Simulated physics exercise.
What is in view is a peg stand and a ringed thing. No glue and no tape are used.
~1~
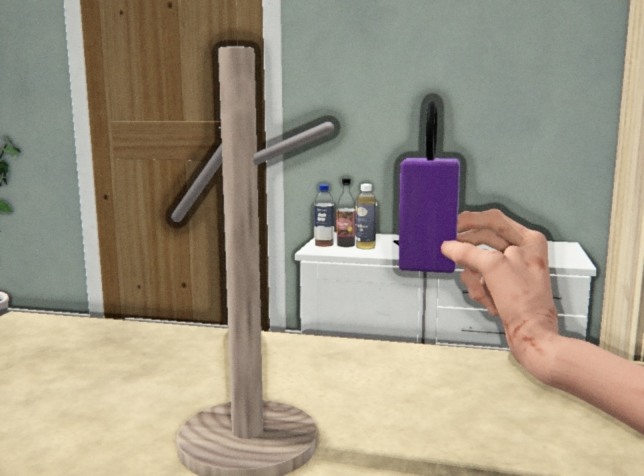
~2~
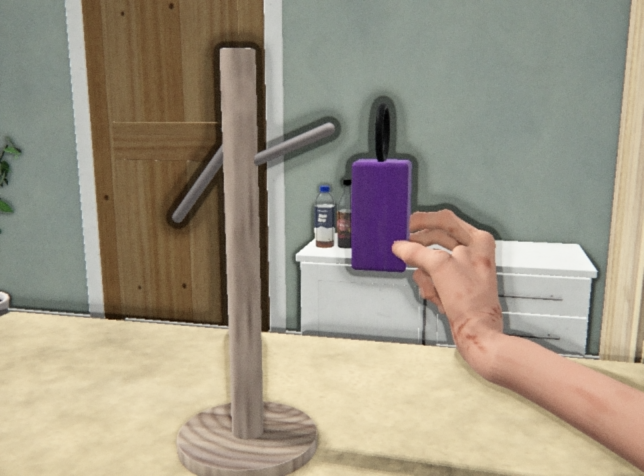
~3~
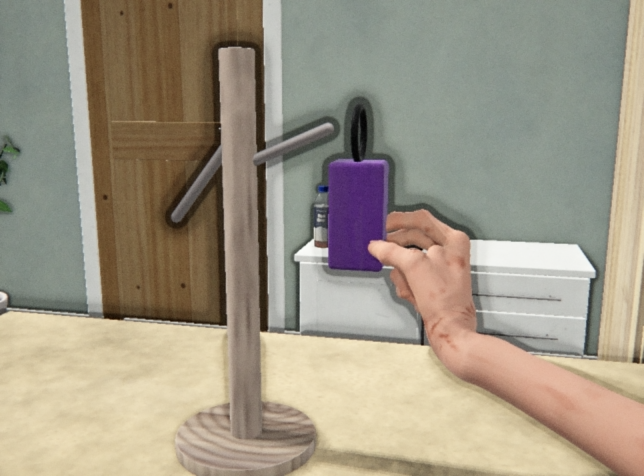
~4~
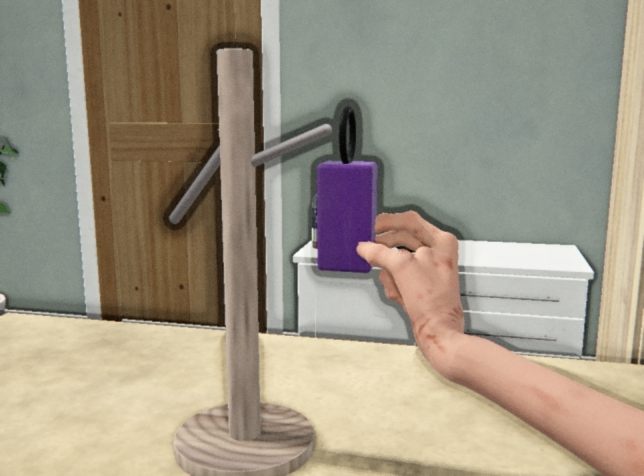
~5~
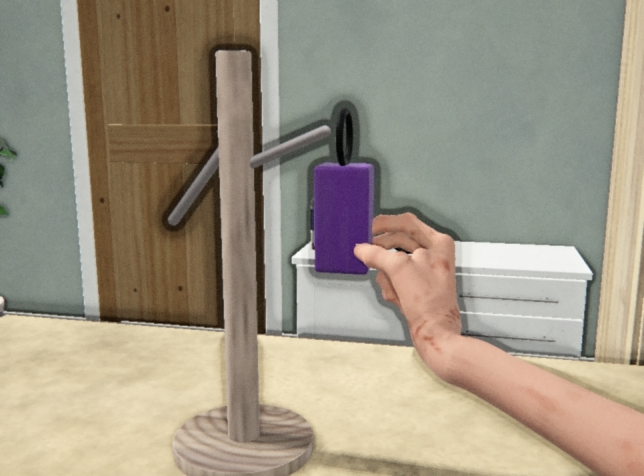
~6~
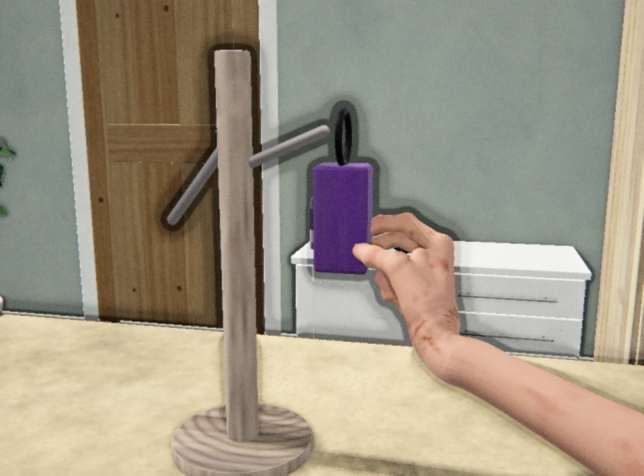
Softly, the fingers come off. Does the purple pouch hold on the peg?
I think it will fail to stay up here.
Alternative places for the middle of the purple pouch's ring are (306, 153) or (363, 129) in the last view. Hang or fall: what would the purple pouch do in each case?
Well, the purple pouch: First it keeps its place, next it tumbles away.
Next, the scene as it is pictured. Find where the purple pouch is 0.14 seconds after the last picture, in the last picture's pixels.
Estimated centre: (343, 237).
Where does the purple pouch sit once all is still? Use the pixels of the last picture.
The middle ends up near (342, 389).
Then, 0.14 s later than the last frame, purple pouch shifted about its own width near (343, 237).
Then, 0.22 s later than the last frame, purple pouch dropping near (343, 337).
When it is over, the purple pouch drops to the table, near (343, 389).
